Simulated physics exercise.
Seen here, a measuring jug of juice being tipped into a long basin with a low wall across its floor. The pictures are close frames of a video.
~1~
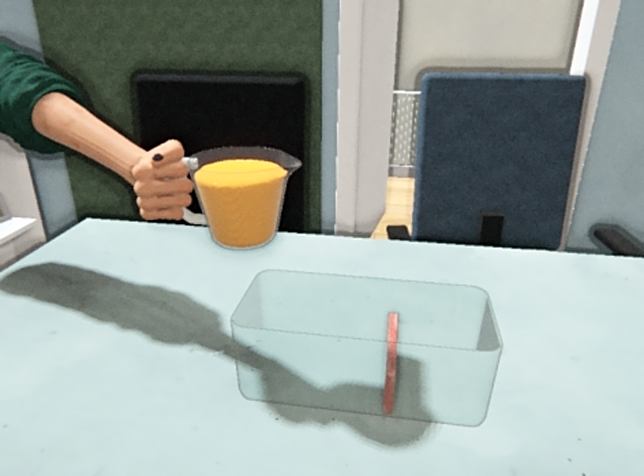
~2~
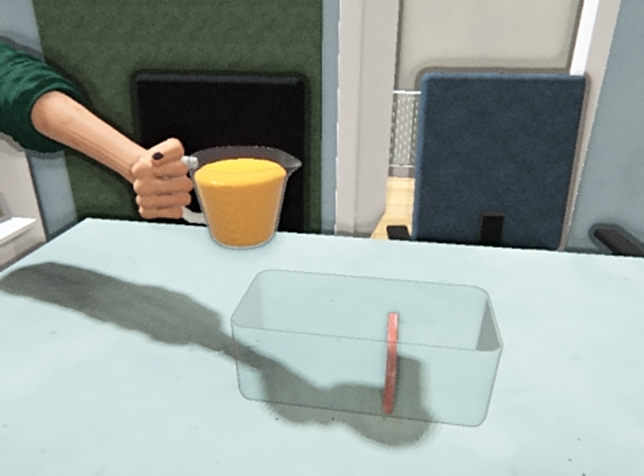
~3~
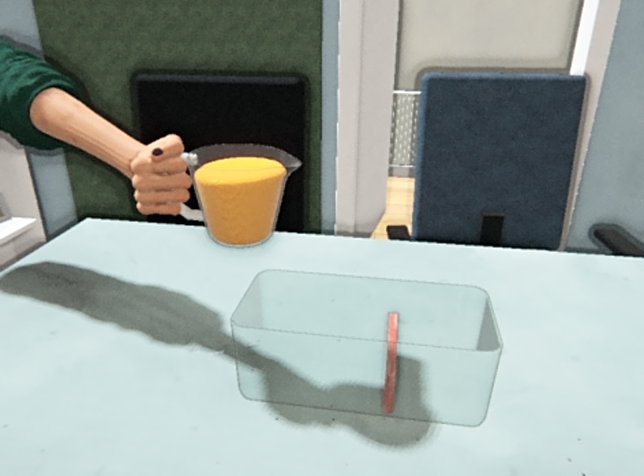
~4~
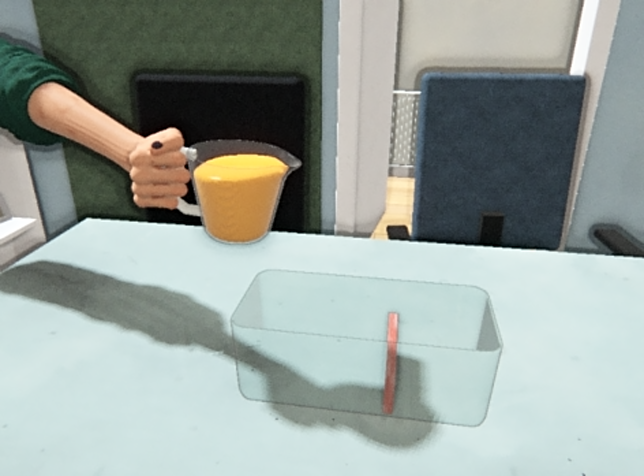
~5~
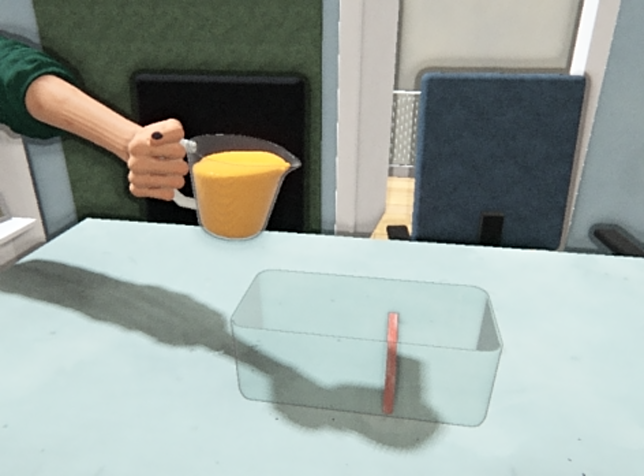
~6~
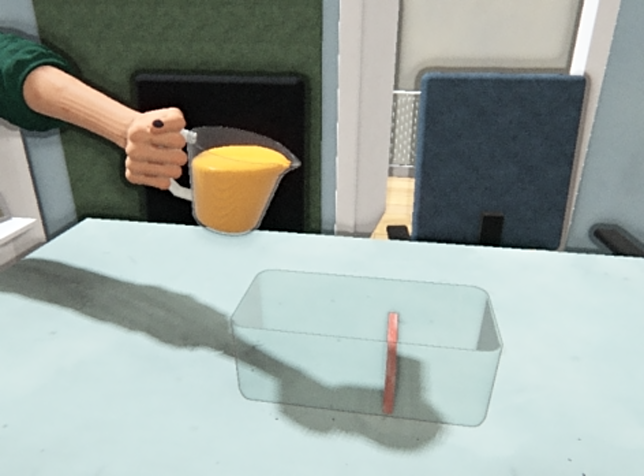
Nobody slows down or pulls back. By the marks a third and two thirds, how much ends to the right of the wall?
The share right of the wall is from a third to two thirds.
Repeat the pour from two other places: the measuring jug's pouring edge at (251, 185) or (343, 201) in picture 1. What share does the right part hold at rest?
First some 5, then 85 per cent.
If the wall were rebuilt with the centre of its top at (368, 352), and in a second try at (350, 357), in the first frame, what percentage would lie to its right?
About 85 and 85 per cent.
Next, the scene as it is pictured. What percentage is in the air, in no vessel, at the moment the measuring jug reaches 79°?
Roughly 35 in a hundred.
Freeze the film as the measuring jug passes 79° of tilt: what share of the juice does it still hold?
Close to 60 per cent.
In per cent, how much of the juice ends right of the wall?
Roughly 50 in a hundred.
A moment on, the measuring jug is tipped on its side and 61 per cent is still to pour, 5 is left of the wall and 0 right of it.
Next, the measuring jug is tipped right over and 3 per cent is still to pour, 35 is left of the wall and 34 right of it.
Then the measuring jug is tipped right over and 0 per cent is still to pour, 47 is left of the wall and 48 right of it.
Later the measuring jug is tipped right over and 0 per cent is still to pour, 48 is left of the wall and 48 right of it.
At rest 48 per cent lies left of the wall, 48 right of it and 5 outside.
